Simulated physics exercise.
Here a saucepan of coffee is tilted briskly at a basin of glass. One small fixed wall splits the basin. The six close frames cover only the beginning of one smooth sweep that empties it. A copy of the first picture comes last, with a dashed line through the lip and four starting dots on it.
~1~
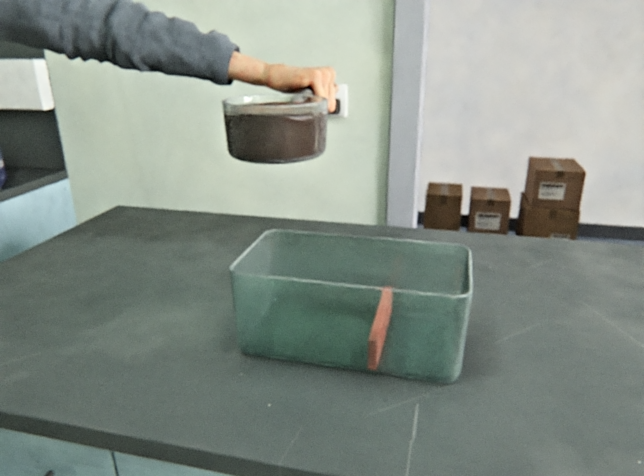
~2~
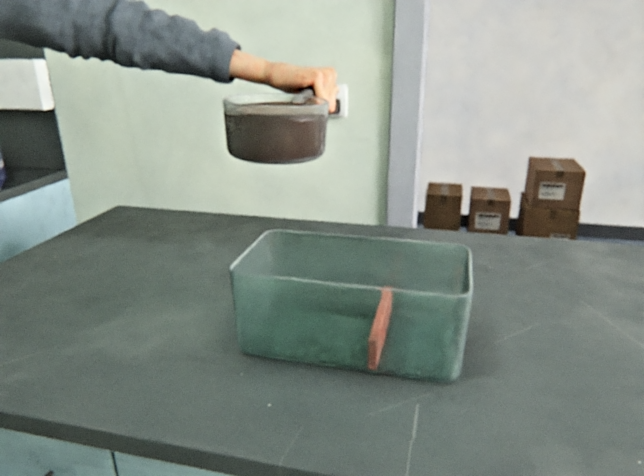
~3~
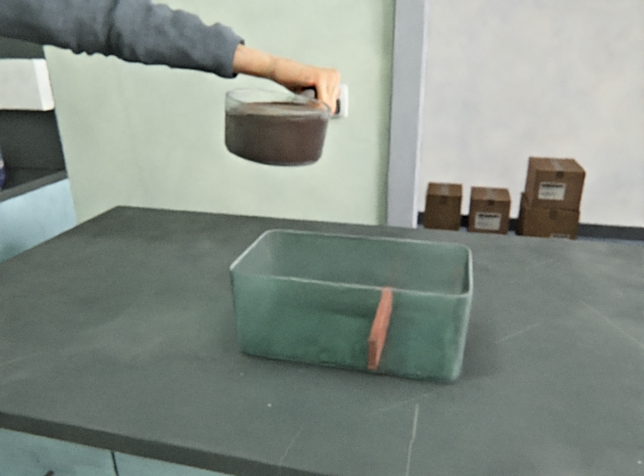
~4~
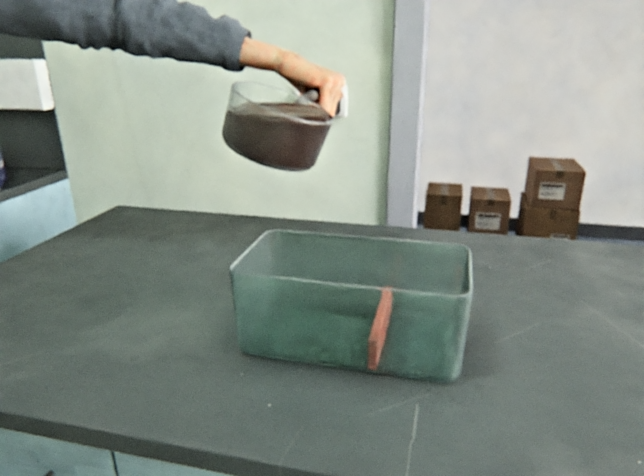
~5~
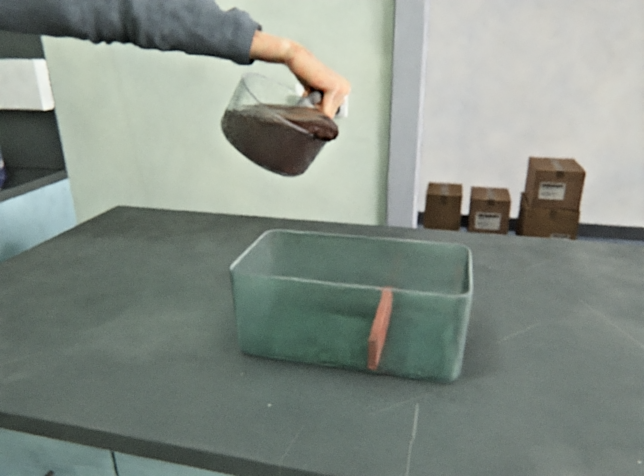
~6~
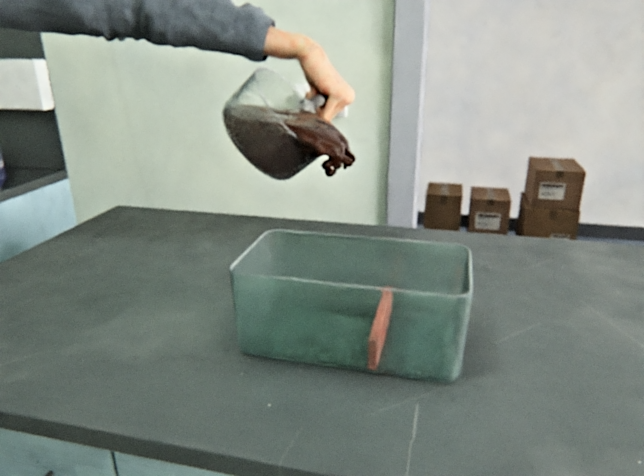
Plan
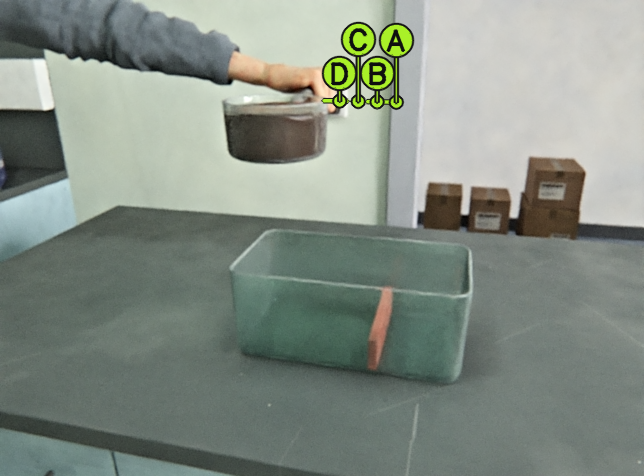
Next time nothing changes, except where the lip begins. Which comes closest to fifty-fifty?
Take D.
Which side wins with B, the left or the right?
More ends on the right.
In lime, A at (396, 102); B at (377, 101); C at (358, 101); D at (339, 101).
With A, about 29 % ends left of the wall and 65 % right of it; 5 % is lost outside.
With B, about 18 % ends left of the wall and 77 % right of it; 5 % is lost outside.
With C, about 27 % ends left of the wall and 70 % right of it; 3 % is lost outside.
With D, about 48 % ends left of the wall and 50 % right of it.
